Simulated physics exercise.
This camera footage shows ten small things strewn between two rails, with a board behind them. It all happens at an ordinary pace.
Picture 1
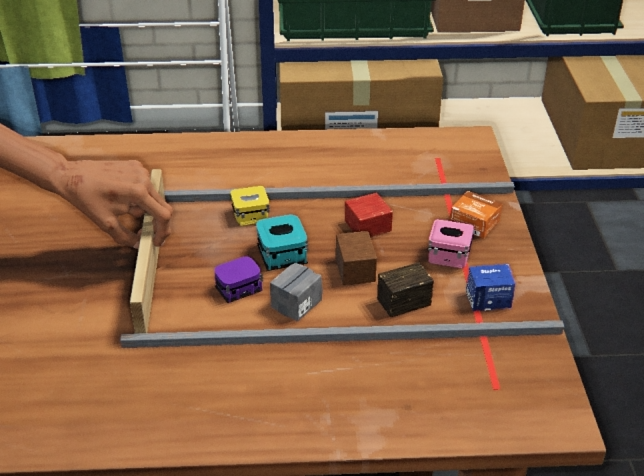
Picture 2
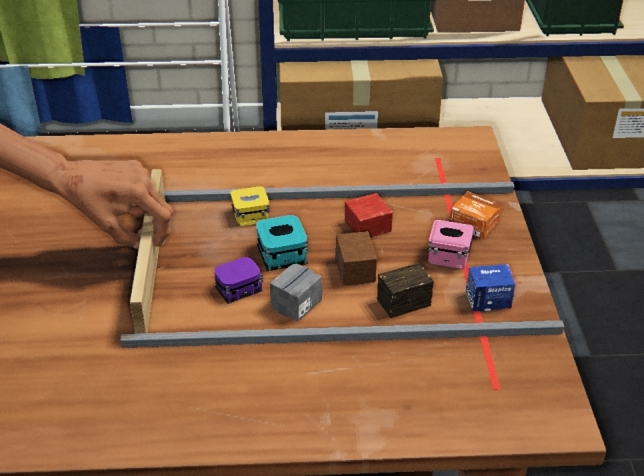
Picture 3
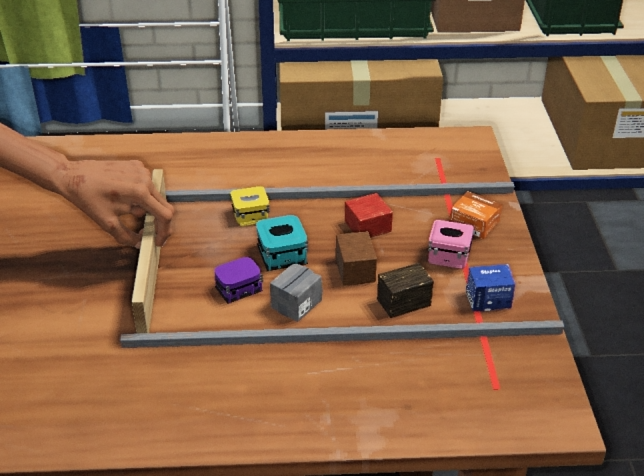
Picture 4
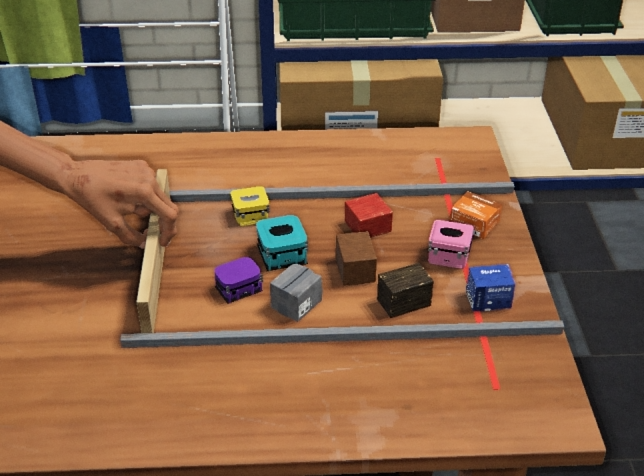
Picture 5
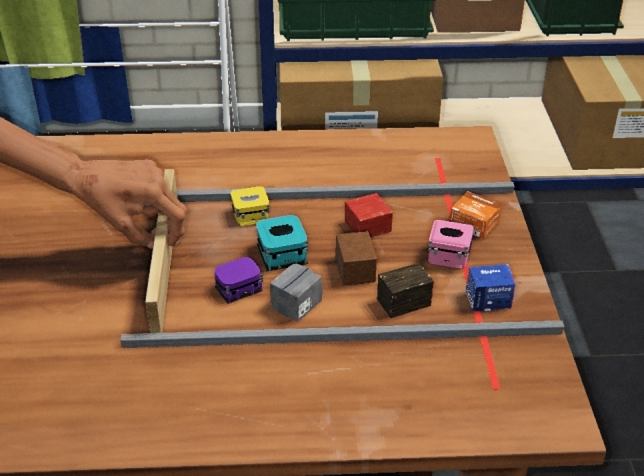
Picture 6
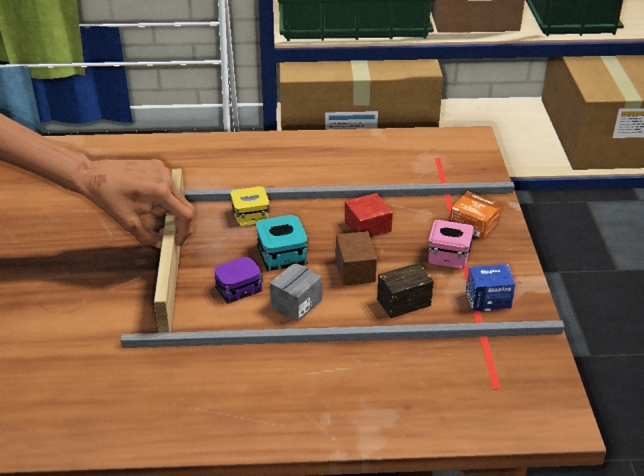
On a wooden table in a storeroom with shelves and cardboard boxes behind, seen from slightly above by a still camera, two grey rails run left to right. Between them sit ten small boxes and cases, yellow, teal, purple and grey nearer the left, red, brown and black mid-way, orange, pink and blue by a red line at right. A hand at left holds a wooden board upright, barely moving at first, then slides it slightly rightward, touching none of them.
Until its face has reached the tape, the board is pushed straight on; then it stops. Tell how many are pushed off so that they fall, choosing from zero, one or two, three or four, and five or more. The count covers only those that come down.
I expect the drop count to reach three but not five.
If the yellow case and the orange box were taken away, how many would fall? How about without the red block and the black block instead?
The first try gives 2, the second gives 1.
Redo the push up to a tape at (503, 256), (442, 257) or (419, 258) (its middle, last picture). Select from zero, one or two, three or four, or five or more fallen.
Taking the places one by one, it comes to 5 or more; either one or two; none.
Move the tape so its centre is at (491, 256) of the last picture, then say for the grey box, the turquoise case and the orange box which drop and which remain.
Grey box stays put, turquoise case stays put, orange box goes off.
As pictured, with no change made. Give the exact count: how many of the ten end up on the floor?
Count: 3.
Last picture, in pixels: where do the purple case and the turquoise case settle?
You'll see the purple case at (491, 278), with the turquoise case at (483, 239).
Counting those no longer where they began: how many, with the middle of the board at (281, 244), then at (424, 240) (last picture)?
At the first place 4, at the second 10.
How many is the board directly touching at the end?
So the total is 4.
Early on, none off yet; orange box at rest near (476, 215); blue box at rest near (490, 288); pink case at rest near (450, 245).
Finally, the number that fall off is three or four; lost, pink case, blue box and orange box.
